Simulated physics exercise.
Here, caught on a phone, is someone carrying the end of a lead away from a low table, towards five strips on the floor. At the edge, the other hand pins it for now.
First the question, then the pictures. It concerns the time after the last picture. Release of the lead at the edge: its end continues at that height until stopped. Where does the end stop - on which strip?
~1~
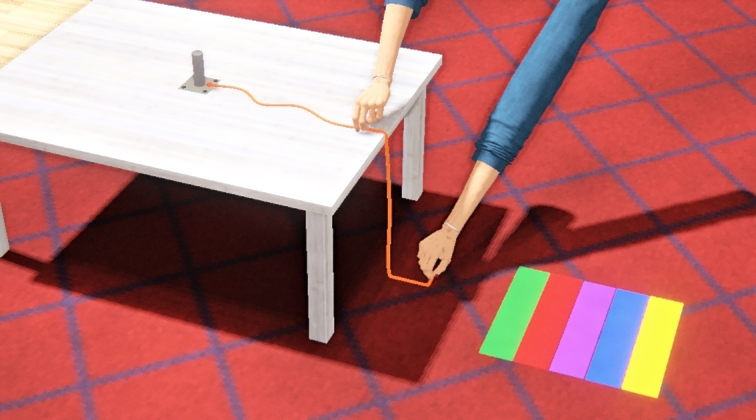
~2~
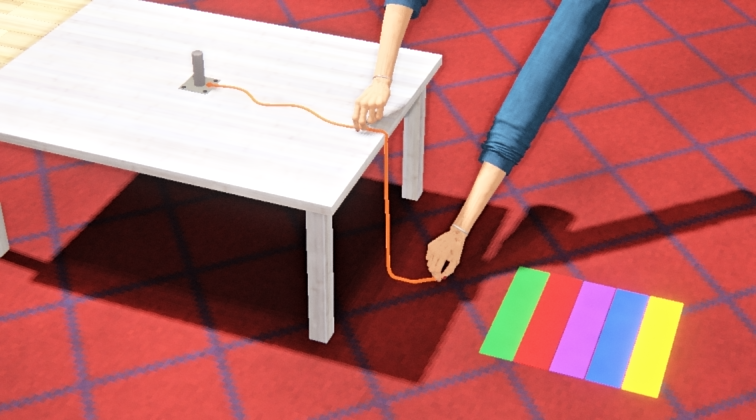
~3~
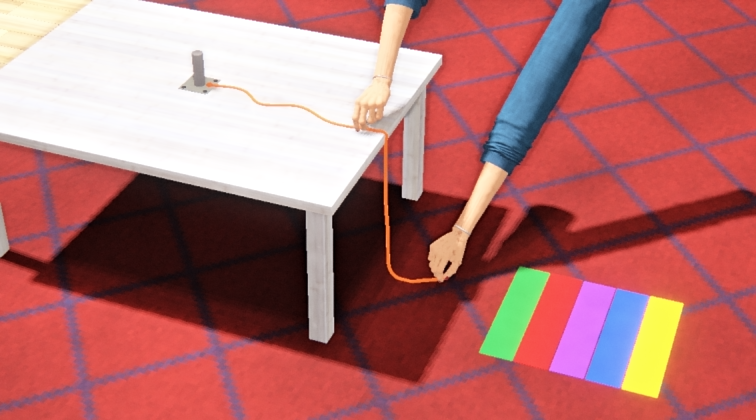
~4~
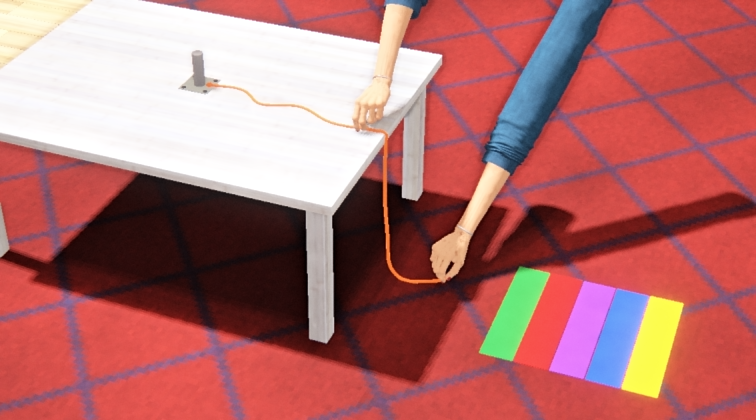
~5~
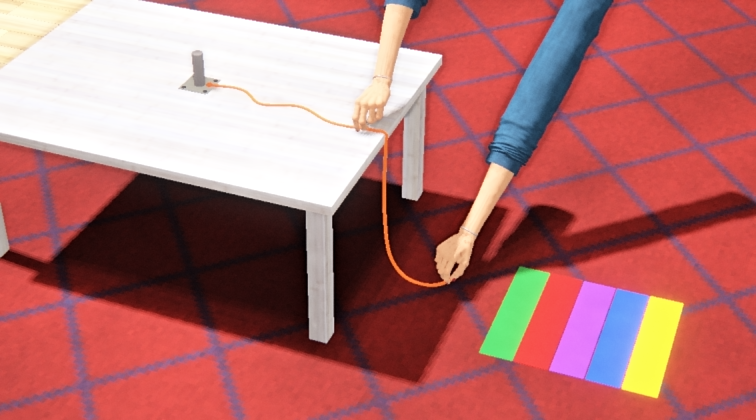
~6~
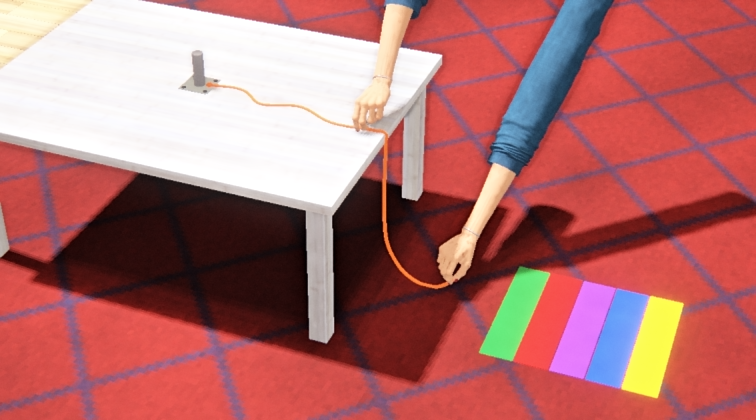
On the red strip.
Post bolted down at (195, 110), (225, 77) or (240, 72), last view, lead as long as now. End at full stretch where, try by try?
Going through them in sequence: (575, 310), (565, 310) and finally (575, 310).
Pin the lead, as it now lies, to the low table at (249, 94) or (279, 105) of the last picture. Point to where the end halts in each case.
Approximately (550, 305) and (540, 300), respectively.
Soon after, end near (483, 288); short of the strips.
Then, end near (526, 298); over green.
At full stretch, end near (551, 304); over red. It gets as far as the red strip.
